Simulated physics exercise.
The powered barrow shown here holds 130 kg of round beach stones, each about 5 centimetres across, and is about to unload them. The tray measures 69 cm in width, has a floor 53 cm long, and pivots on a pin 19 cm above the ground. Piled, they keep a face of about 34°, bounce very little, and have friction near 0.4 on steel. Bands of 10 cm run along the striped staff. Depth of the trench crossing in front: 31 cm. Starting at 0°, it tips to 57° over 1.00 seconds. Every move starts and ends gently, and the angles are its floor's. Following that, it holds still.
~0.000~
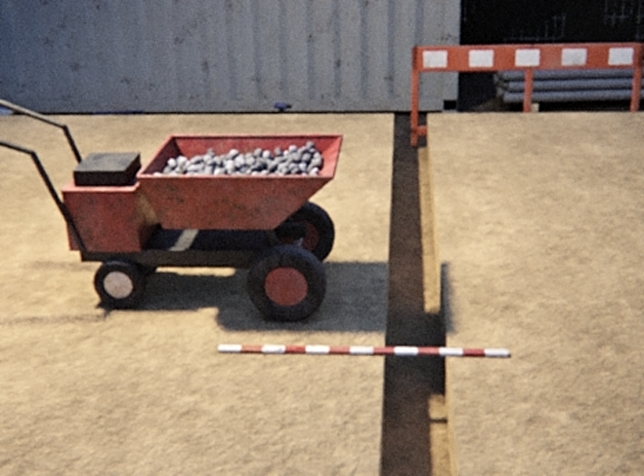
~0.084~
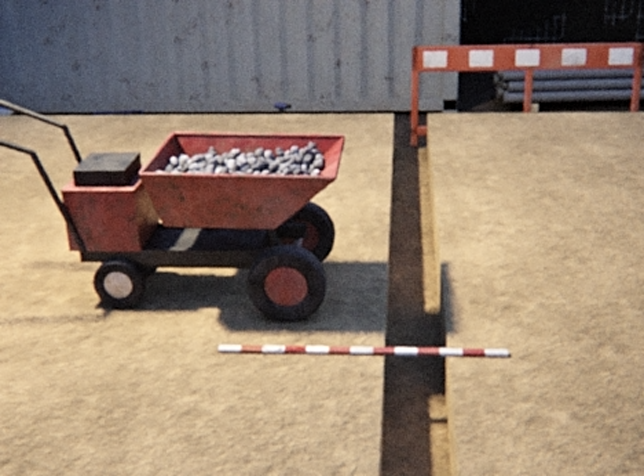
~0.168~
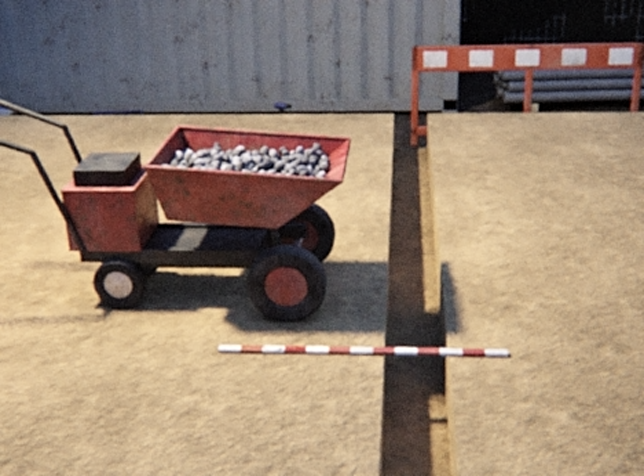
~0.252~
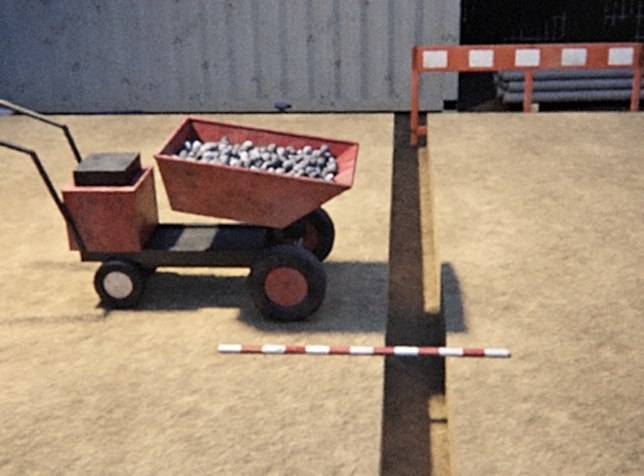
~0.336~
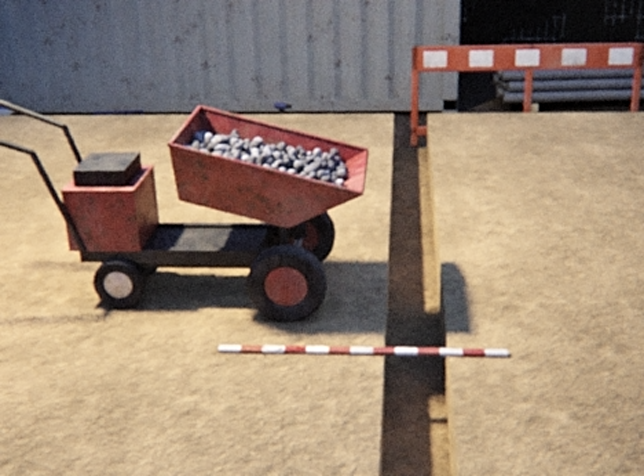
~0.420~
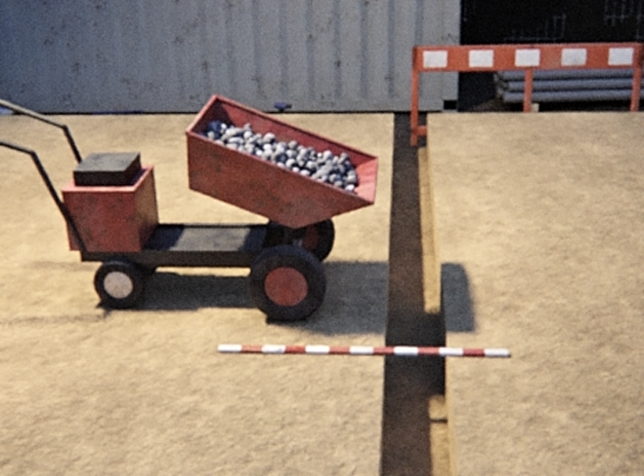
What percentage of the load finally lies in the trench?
About 45 per cent.
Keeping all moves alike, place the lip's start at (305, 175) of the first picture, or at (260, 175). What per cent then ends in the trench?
Roughly 75 in a hundred, then 85 in a hundred.
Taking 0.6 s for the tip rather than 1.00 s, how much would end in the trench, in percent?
Then about 30 per cent.
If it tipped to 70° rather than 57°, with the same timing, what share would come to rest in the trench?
Then about 35 per cent.
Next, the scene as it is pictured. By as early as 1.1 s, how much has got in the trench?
Approx. 10 % of the load.
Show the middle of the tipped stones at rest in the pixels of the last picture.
Roughly (460, 289), I'd say.
After 0.8 s the floor is at 48°; 100 % in the tray; the foremost stones are at (392, 223).
After 1.1 s the floor is at 57°; 78 % in the tray, 12 % in the trench, 10 % past the trench; the foremost stones are at (472, 291).
After 1.5 s the floor is at 57°; 33 % in the tray, 16 % in the trench, 51 % past the trench; the foremost stones are at (572, 291).
After 3.4 s the floor is at 57°; 0 % in the tray, 45 % in the trench, 55 % past the trench; the foremost stones are past the picture's edge.
